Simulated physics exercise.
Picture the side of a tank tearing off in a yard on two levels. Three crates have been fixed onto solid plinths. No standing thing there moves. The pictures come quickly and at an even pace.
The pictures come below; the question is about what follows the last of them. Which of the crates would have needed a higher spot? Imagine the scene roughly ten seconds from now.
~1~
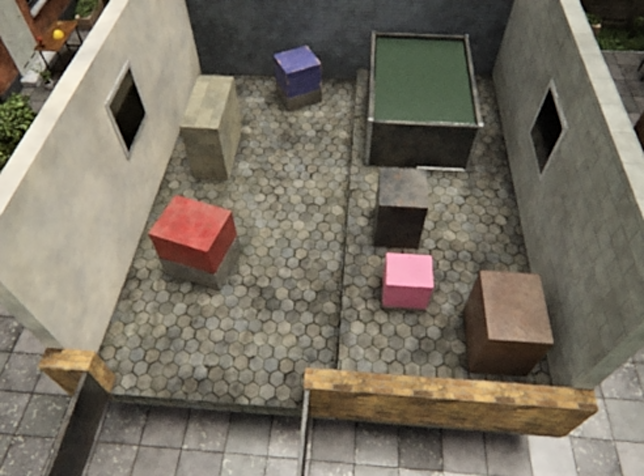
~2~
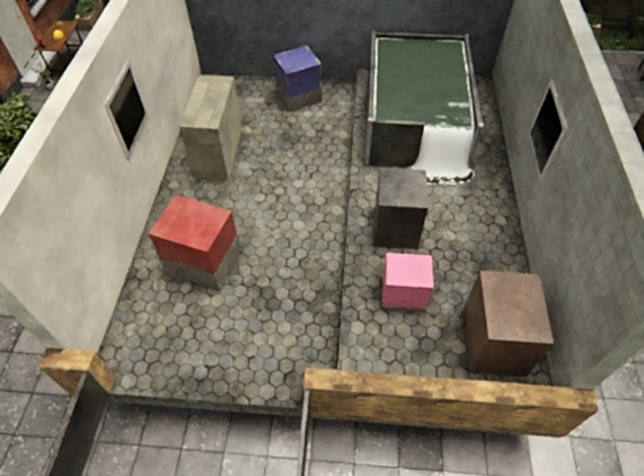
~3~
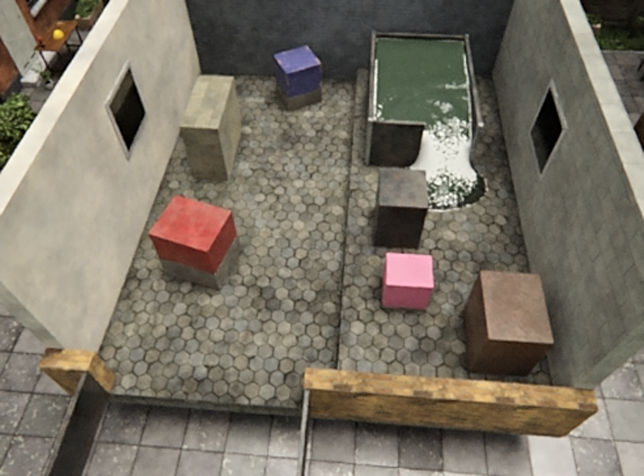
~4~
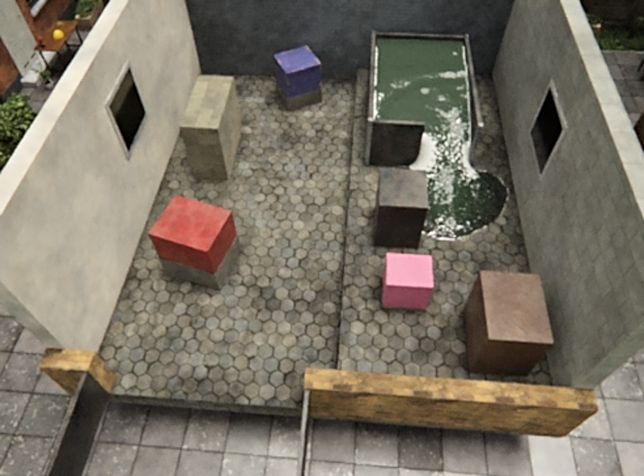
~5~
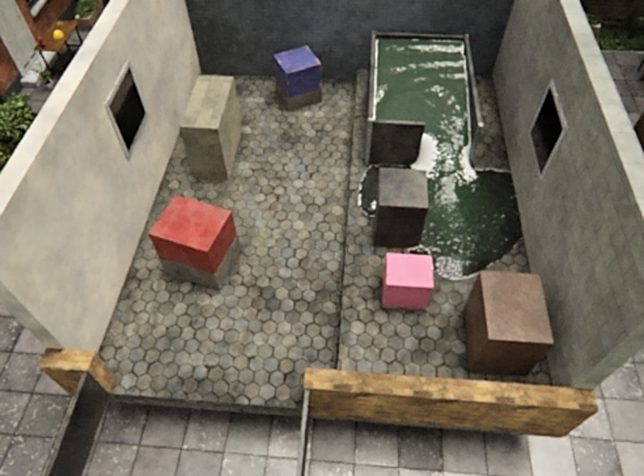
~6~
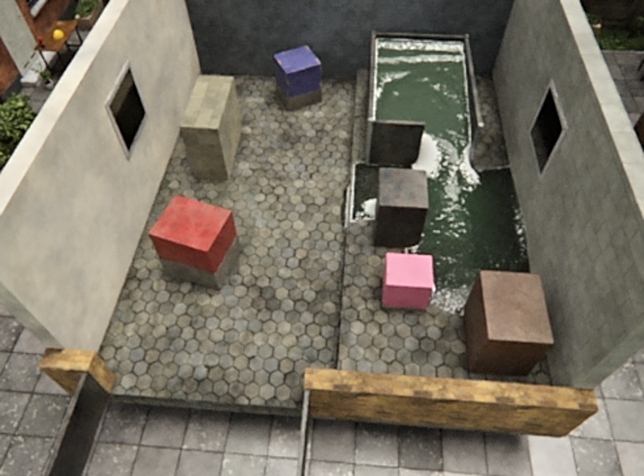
Outcome: The blue crate will come out dry; the pink crate will come out wet; the red crate will come out dry.
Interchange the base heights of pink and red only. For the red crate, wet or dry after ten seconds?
Well, the red one is inundated then.
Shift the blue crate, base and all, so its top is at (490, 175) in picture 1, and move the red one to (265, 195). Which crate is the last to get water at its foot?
That should be the one in red.
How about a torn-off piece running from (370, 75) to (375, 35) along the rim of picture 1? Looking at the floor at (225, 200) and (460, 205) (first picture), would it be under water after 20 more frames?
Going through them in turn, the first is drenched and the second is untouched by it.
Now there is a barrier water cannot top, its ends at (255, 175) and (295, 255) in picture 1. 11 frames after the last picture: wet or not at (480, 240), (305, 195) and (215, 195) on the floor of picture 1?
First inundated, then inundated, then unwetted.
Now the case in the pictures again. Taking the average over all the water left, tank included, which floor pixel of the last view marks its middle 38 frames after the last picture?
I'd mark it close to (364, 201).
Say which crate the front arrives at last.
Clearly the crate marked blue.
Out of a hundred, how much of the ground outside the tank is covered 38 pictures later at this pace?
About 80 percent.
A moment on, water covers 25 % of the floor; the blue crate not reached, the pink crate water round its plinth, the red crate not reached.
Next, water covers 45 % of the floor; the blue crate not reached, the pink crate water round its plinth, the red crate water round its plinth.
Then, water covers 65 % of the floor; the blue crate not reached, the pink crate water round its plinth, the red crate water round its plinth.
Later, water covers 80 % of the floor; the blue crate water round its plinth, the pink crate water round its plinth, the red crate water round its plinth.
In the end, water covers 95 % of the floor; the blue crate stayed above the water, the pink crate was topped, the red crate stayed above the water.
